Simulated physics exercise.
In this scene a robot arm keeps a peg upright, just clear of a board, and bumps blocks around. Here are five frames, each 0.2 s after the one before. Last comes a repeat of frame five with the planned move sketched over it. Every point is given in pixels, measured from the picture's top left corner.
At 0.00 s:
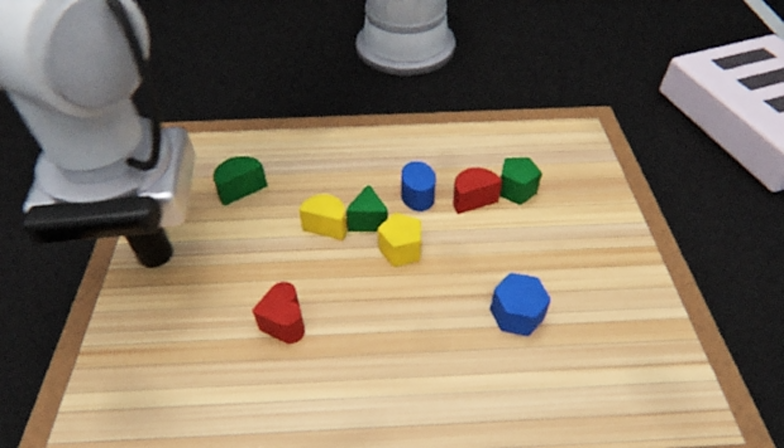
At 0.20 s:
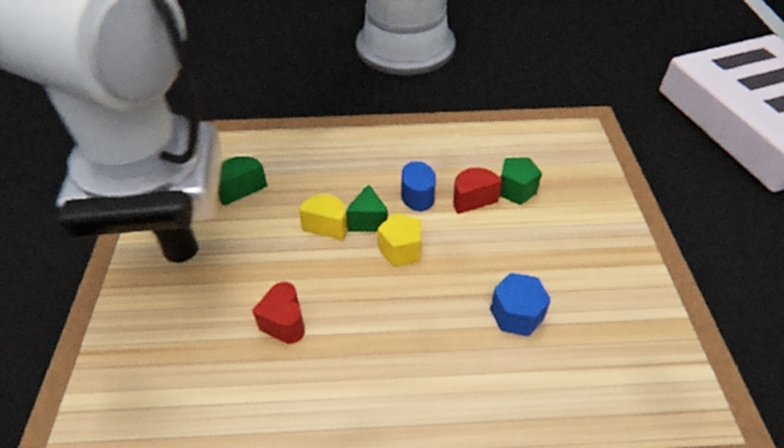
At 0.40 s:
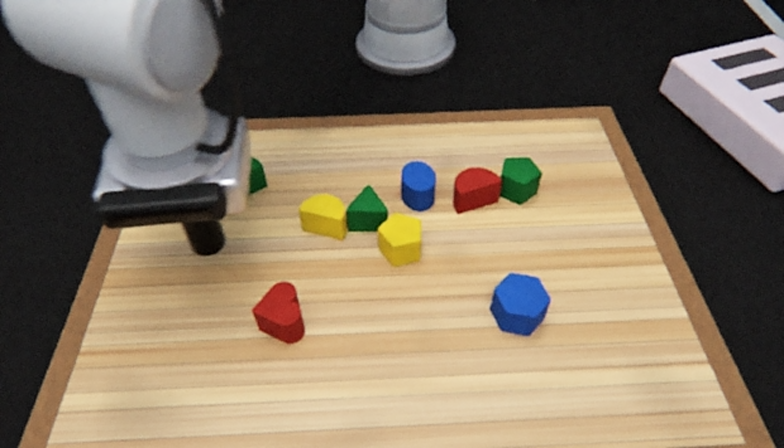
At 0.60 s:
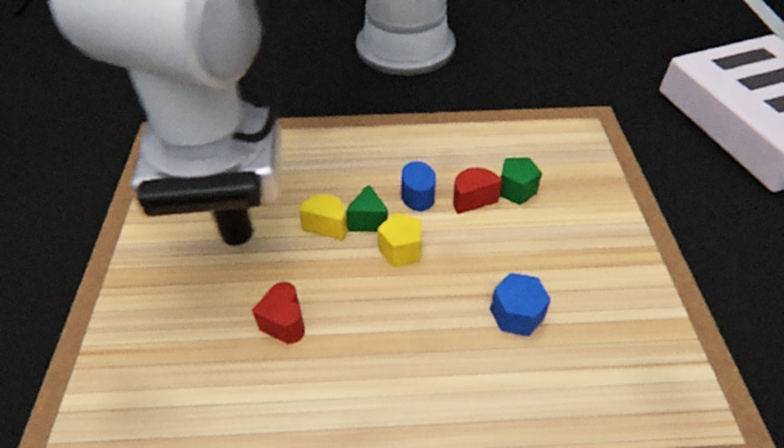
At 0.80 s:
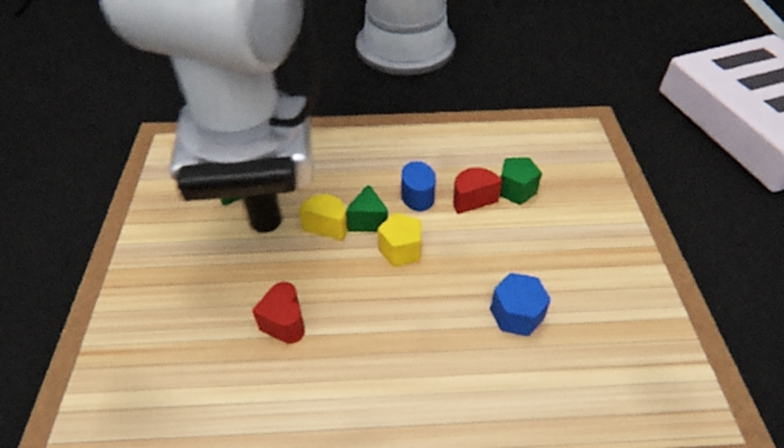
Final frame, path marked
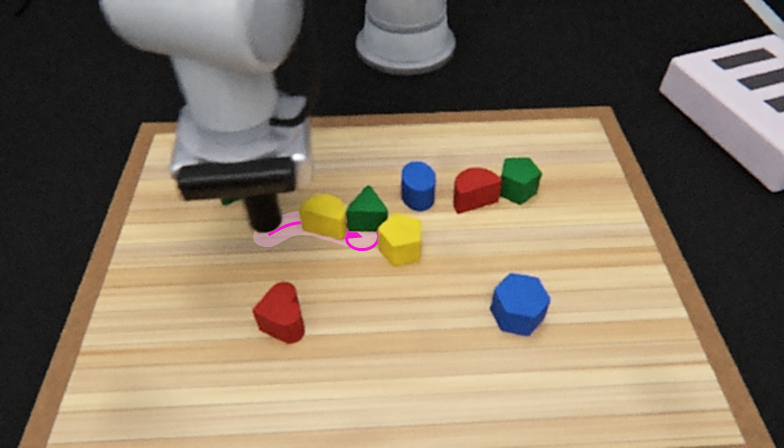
A light wooden board with a brown edge lies on a black surface, seen from above at a fixed angle. Green, yellow, red and blue blocks sit mostly across its upper half, with a red heart lower left and a blue hexagon lower right. A white robot arm carries a black peg rightward and slightly up the board, passing before the green half-round block, while the blocks stay still.
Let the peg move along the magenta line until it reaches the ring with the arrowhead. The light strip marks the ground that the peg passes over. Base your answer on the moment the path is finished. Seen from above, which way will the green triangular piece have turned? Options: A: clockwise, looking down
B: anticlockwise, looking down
Answer: B.
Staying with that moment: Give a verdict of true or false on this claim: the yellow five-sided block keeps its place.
The statement is incorrect.
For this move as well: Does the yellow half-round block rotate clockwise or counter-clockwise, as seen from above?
Direction: Clockwise.
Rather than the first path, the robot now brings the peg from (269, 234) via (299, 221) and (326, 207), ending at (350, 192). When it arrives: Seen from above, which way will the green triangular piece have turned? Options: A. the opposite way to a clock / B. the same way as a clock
A
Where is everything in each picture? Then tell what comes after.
Tip of the peg at (156, 255), middles of tops, green half-round block at (235, 168), yellow half-round block at (324, 206), green triangular piece at (367, 201), yellow five-sided block at (401, 229), in the first frame.
Peg at (182, 250), nothing pushed, in the second frame.
Peg at (209, 243), nothing pushed, in the third frame.
Peg at (237, 234), nothing pushed, in the fourth frame.
Peg at (266, 221), green half-round block hidden, yellow half-round block at (324, 206), green triangular piece at (367, 201), yellow five-sided block at (401, 229), in the fifth frame.
The line goes from (269, 234) via (300, 223) and (332, 228), ending at (362, 237).
What follows on the original path. One third of the way, peg at (299, 209); yellow half-round block at (337, 207); green triangular piece at (374, 201), turned 20° anticlockwise.
Two thirds of the way, peg at (331, 215); yellow half-round block at (369, 216), turned 15° clockwise; green triangular piece at (391, 199), turned 65° anticlockwise; yellow five-sided block at (408, 230).
At the end, peg at (361, 224); green half-round block unmoved; yellow half-round block at (397, 230), turned 20° clockwise; green triangular piece at (395, 200), turned 80° anticlockwise; yellow five-sided block at (437, 239), turned 35° anticlockwise.
